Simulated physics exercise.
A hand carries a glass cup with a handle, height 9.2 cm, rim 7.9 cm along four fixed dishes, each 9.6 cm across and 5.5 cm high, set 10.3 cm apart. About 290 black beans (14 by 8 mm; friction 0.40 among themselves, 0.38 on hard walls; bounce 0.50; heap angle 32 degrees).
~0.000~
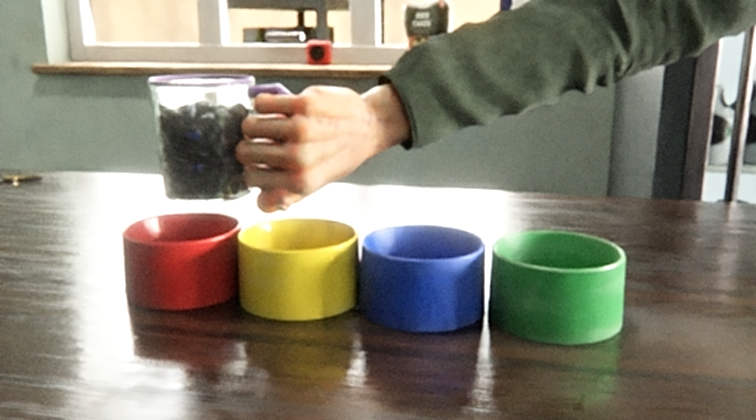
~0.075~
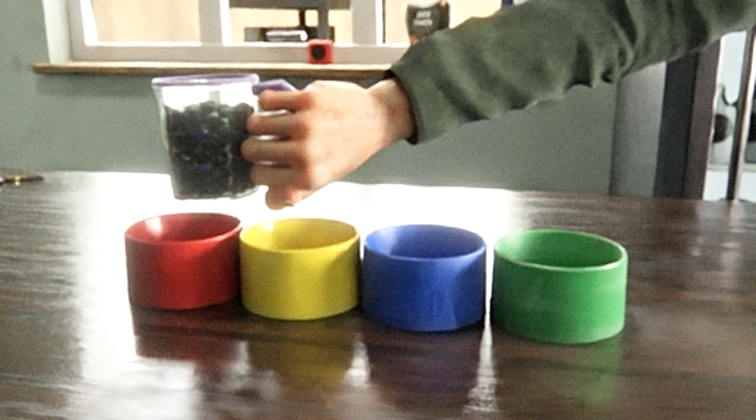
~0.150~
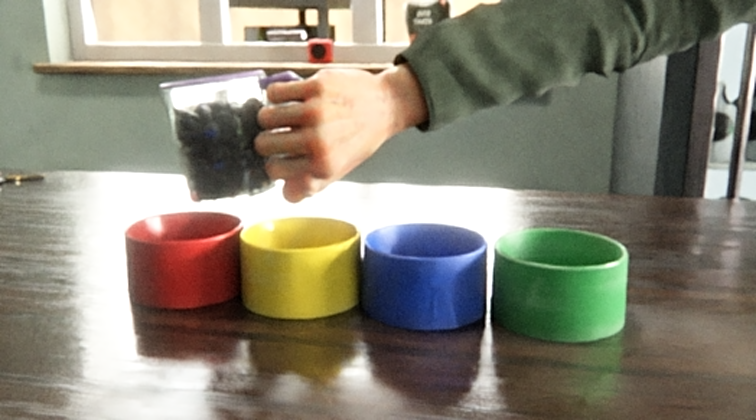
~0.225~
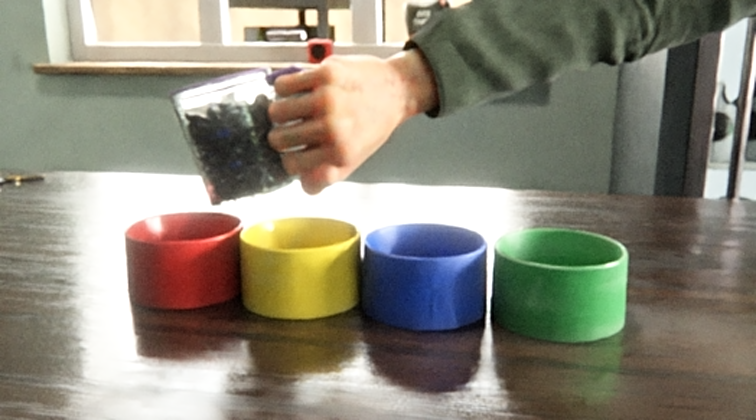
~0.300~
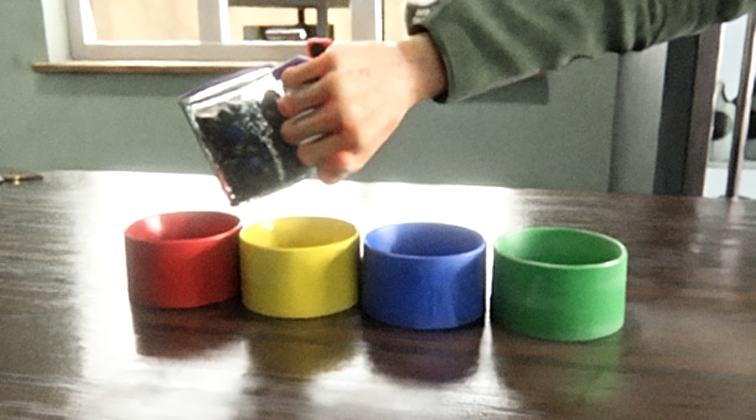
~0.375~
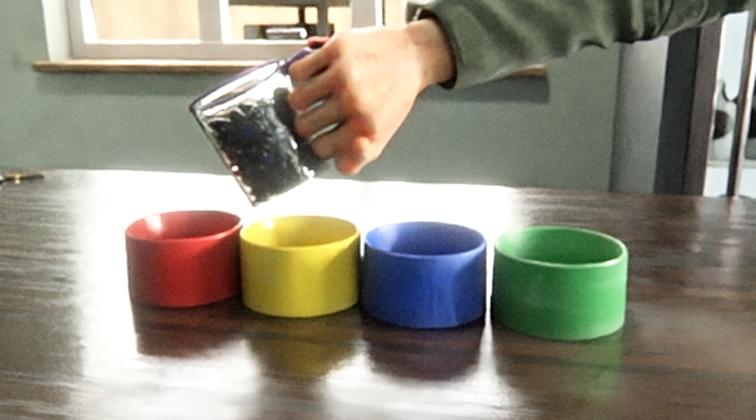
On a dark wooden table, behind a row of red, yellow, blue and green dishes, a hand held a clear cup of black beans, moved it slightly right and tilted it to the left.
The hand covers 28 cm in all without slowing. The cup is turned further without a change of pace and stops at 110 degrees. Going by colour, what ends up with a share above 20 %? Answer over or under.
Red: Under, blue: Over, green: Under, yellow: Under, counter: Under.
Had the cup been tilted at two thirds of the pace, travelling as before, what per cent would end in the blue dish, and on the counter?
In that case blue 50; counter 30.
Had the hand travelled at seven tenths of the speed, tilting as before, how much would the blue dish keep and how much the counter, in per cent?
In that case blue 20, counter 10.
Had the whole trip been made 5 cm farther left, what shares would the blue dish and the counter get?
Then: Blue 40, counter 10.
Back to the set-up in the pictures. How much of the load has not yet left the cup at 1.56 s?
About 40 per cent.
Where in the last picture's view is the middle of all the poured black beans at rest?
At about (430, 281).
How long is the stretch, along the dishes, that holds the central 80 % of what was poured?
Some 11 cm.
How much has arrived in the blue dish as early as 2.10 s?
Some 75 per cent.
Then, at 1.08 s, tilt 90 degrees; cup holds 100 %.
After 1.56 s, tilt 110 degrees; cup holds 40 %, blue 50 %, yellow 5 %.
After 2.10 s, tilt 110 degrees; cup holds 5 %, blue 75 %, green 5 %, yellow 5 %.
At rest (3.0 s), red 0 %, blue 75 %, green 10 %, yellow 5 %, counter 10 %.
